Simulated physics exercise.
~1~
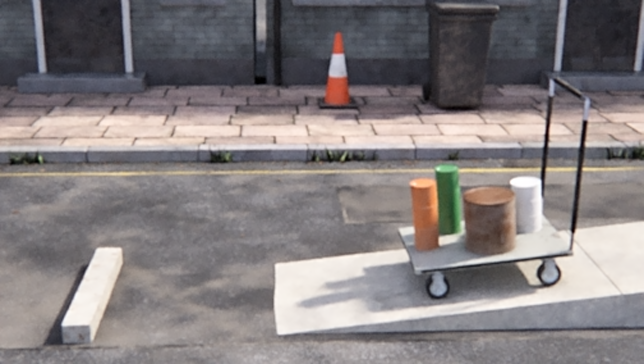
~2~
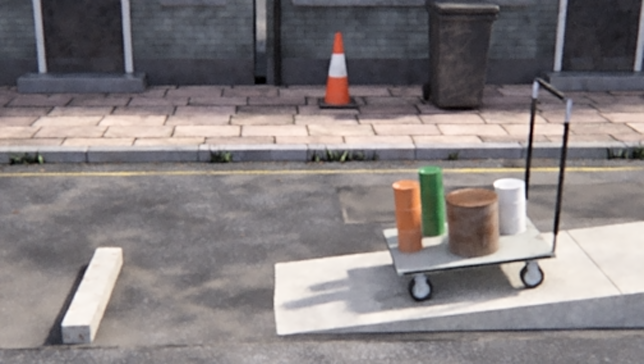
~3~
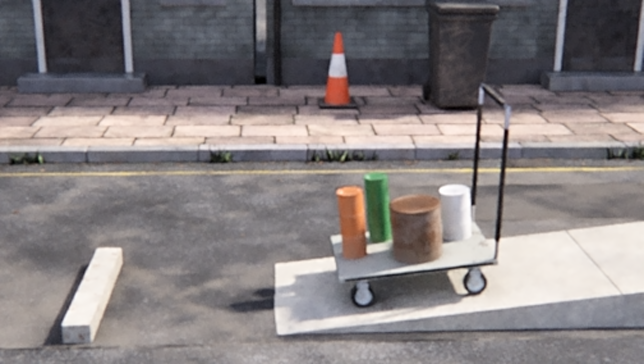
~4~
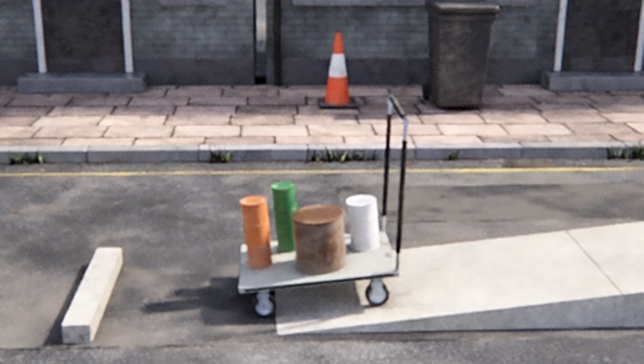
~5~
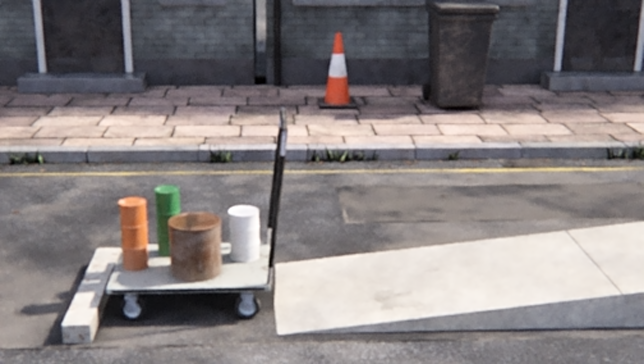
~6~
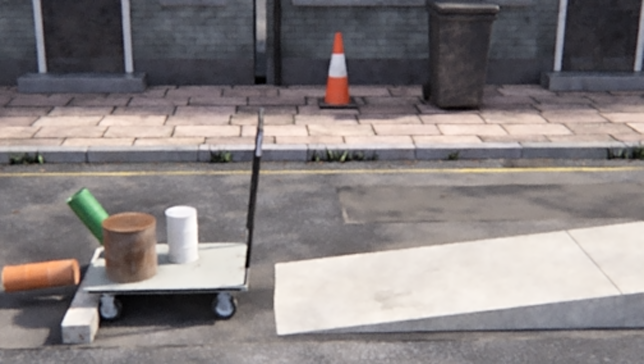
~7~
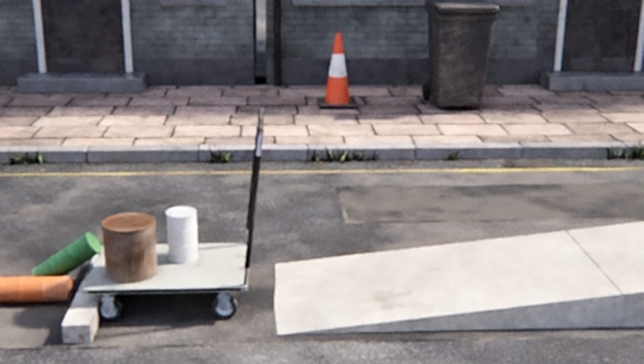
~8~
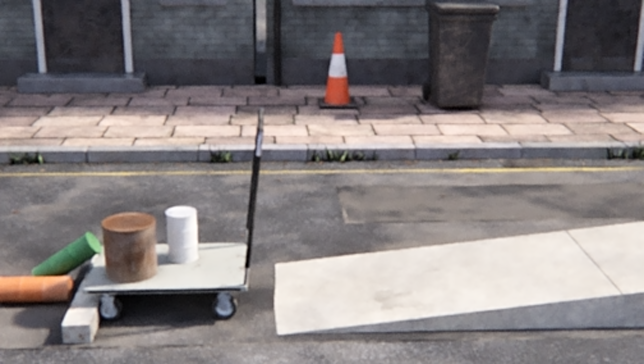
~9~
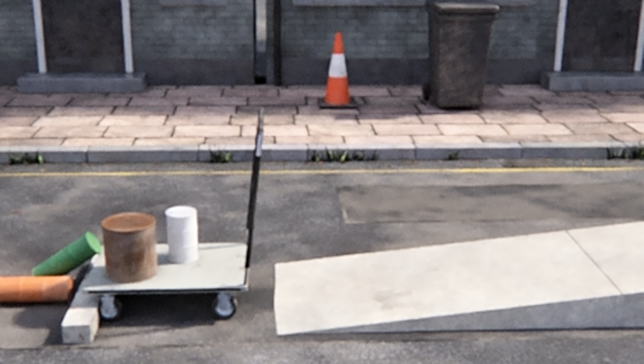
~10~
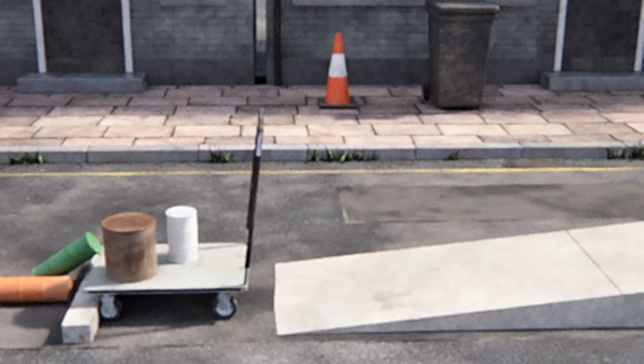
Trolley rolling left down a ramp and stopping at a kerb, orange and green canisters toppling off, brown and white containers staying aboard.
